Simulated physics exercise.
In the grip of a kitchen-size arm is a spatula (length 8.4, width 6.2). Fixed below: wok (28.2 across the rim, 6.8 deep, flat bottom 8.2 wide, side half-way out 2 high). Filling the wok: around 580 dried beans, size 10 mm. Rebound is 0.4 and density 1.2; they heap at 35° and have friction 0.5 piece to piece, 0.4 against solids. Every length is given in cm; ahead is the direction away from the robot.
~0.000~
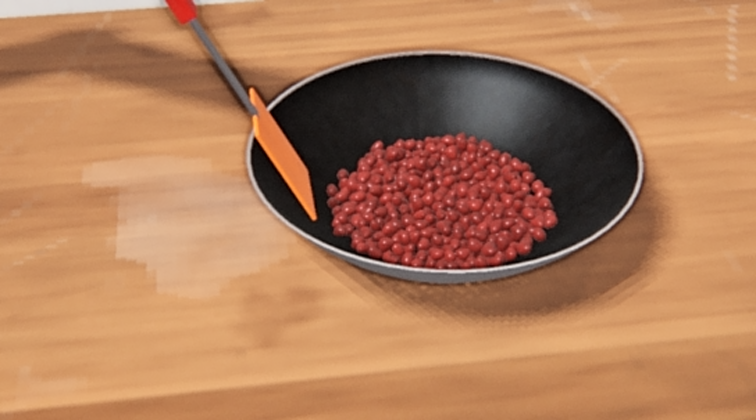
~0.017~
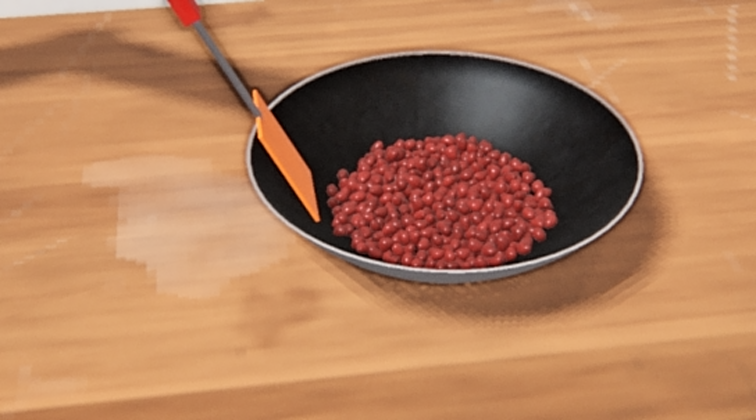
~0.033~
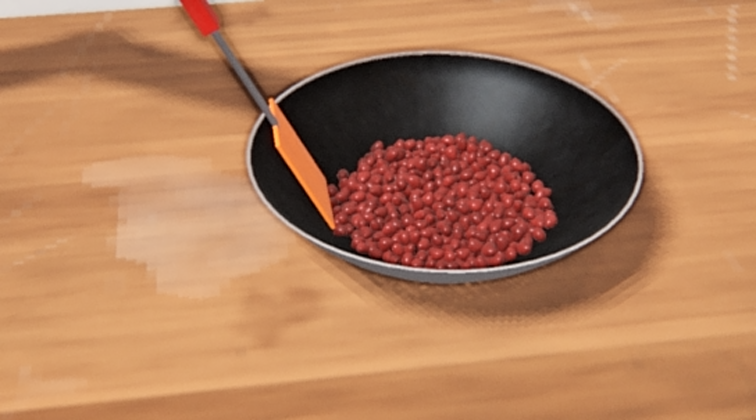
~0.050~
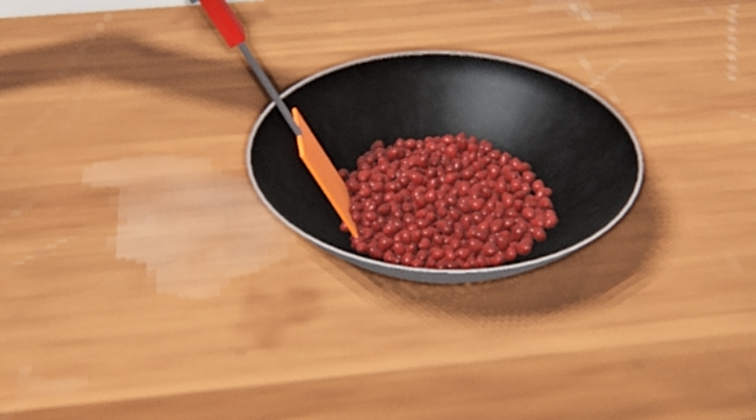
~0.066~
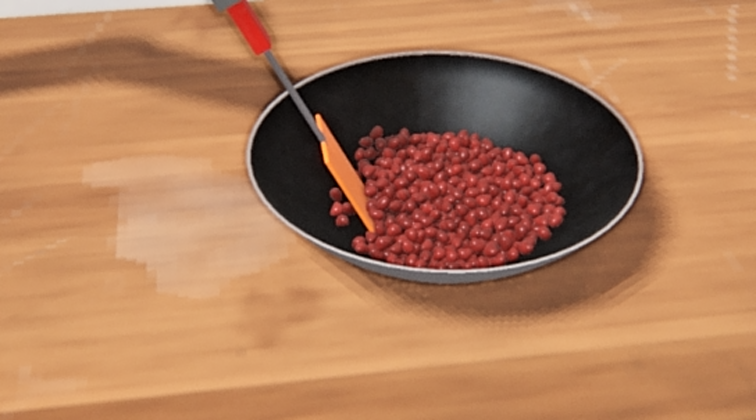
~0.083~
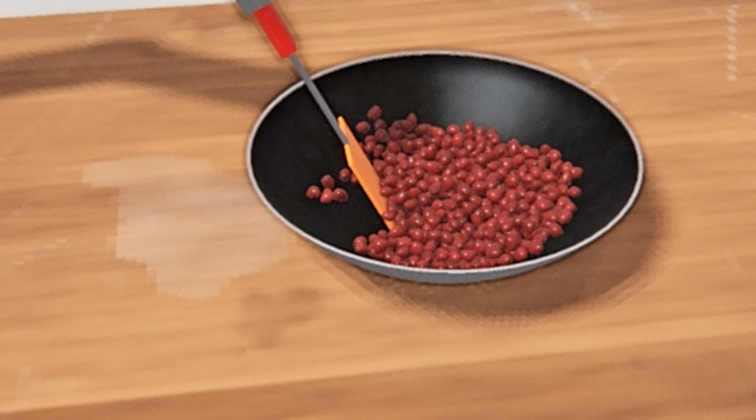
A black wok with a pale rim sits on a light brown wooden tabletop, seen from above at an angle by a still camera. Small dark red beans lie heaped in it, and an orange spatula with a grey shaft and red grip leans in at the left. The spatula slides rightward into the heap, pushing beans right and leaving a few behind on its left.
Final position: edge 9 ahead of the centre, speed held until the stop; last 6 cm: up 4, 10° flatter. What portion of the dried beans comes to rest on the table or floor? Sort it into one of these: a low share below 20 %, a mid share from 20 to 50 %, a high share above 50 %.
A mid share, from 20 to 50 %.
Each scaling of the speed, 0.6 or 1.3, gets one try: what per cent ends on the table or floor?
First try around 10 %, second try around 40 %.
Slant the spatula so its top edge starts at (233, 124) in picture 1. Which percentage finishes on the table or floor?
About 20 per cent.
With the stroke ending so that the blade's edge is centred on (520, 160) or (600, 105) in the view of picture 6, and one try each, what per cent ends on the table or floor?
Estimates, in order: 10 % and 40 %.
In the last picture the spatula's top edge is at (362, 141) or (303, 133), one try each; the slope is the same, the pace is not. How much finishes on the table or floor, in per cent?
Try one roughly 30 per cent; try two roughly 5 per cent.
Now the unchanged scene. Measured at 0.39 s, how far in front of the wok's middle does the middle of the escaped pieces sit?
24 cm.
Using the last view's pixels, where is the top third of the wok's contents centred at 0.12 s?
It sits at about (501, 168).
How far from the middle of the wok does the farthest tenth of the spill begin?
Distance: Approx. 45 cm.
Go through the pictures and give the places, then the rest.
Spatula top edge at (254, 111), sloping 64°; upper third of the load around (440, 192), from x 335 to 550, top at y 140; 578 in the wok, in the first frame.
Spatula top edge at (257, 113), sloping 64°; upper third of the load around (440, 192), from x 335 to 550, top at y 140, in the second frame.
Spatula top edge at (274, 122), sloping 64°; upper third of the load around (440, 192), from x 335 to 550, top at y 140, in the third frame.
Spatula top edge at (298, 132), sloping 64°; upper third of the load around (443, 190), from x 345 to 550, top at y 140, in the fourth frame.
Spatula top edge at (322, 138), sloping 64°; upper third of the load around (447, 185), from x 335 to 560, top at y 135, in the fifth frame.
Spatula top edge at (345, 140), sloping 64°; upper third of the load around (459, 177), from x 315 to 575, top at y 115; 578 in the wok, in the sixth frame.
By 0.12 s, sloping 64°, highest piece 11 above the table; 577 in the wok, 1 on the blade or in flight.
By 0.17 s, sloping 61°, highest piece 15 above the table; 577 in the wok, 1 on the blade or in flight.
By 0.39 s, sloping 54°, highest piece 14 above the table; 421 in the wok, 64 on the table or floor, 93 on the blade or in flight.
By 1.44 s, sloping 54°, highest piece 8 above the table; 420 in the wok, 158 on the table or floor.
Final count, 420 in the wok, 158 on the table or floor. That is 27 % on the table or floor.
